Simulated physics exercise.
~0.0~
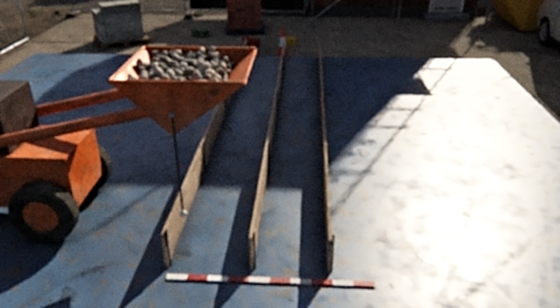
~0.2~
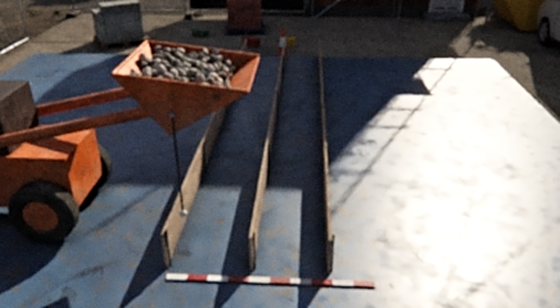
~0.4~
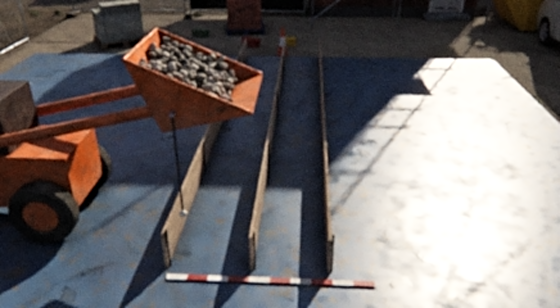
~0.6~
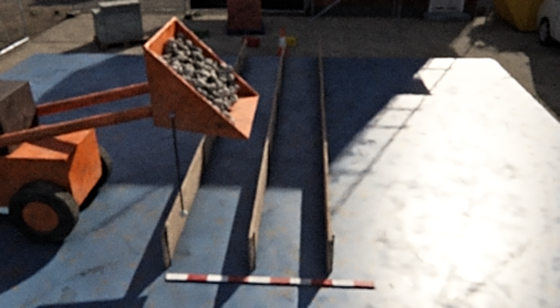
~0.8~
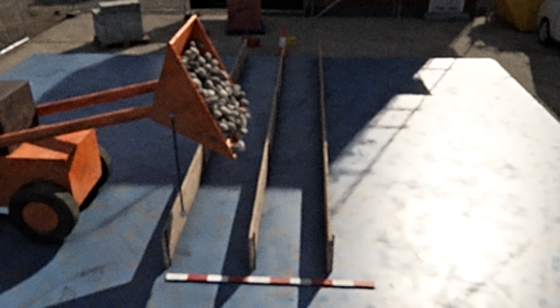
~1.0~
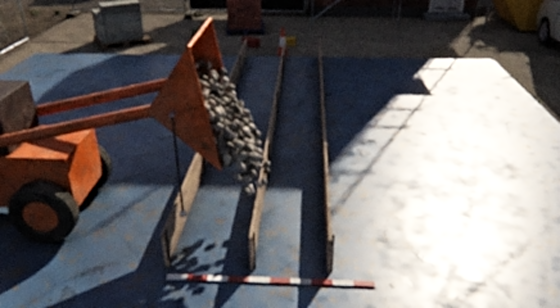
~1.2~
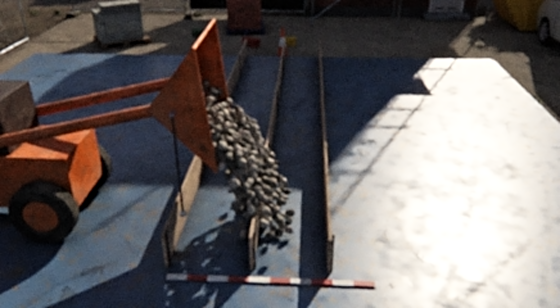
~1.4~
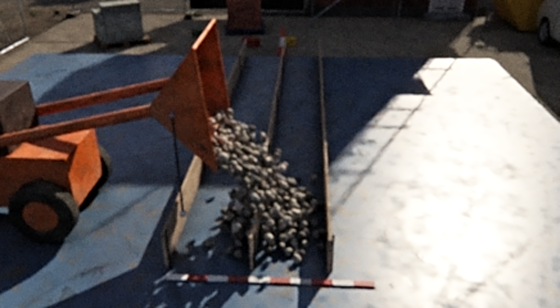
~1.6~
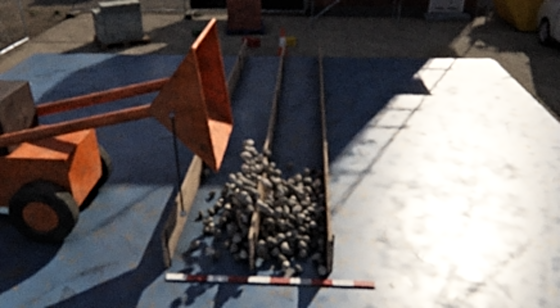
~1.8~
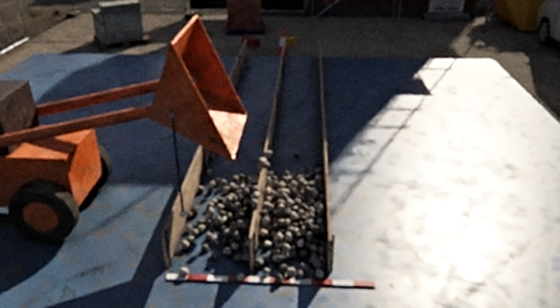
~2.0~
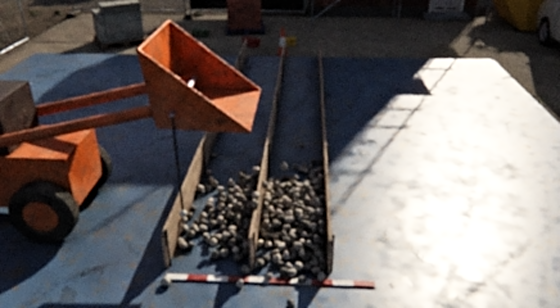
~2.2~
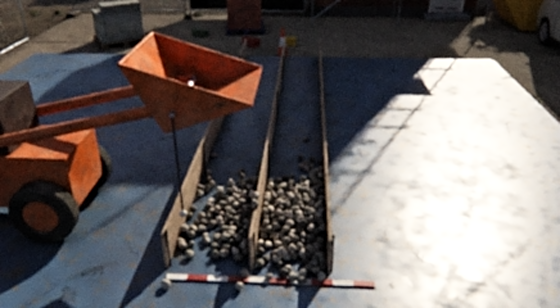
An orange loader tipped its raised bucket of round grey stones to the right, pouring them over the boards on the blue ground, where they spread between the three boards before the emptied bucket swung back up and the stones lay still.
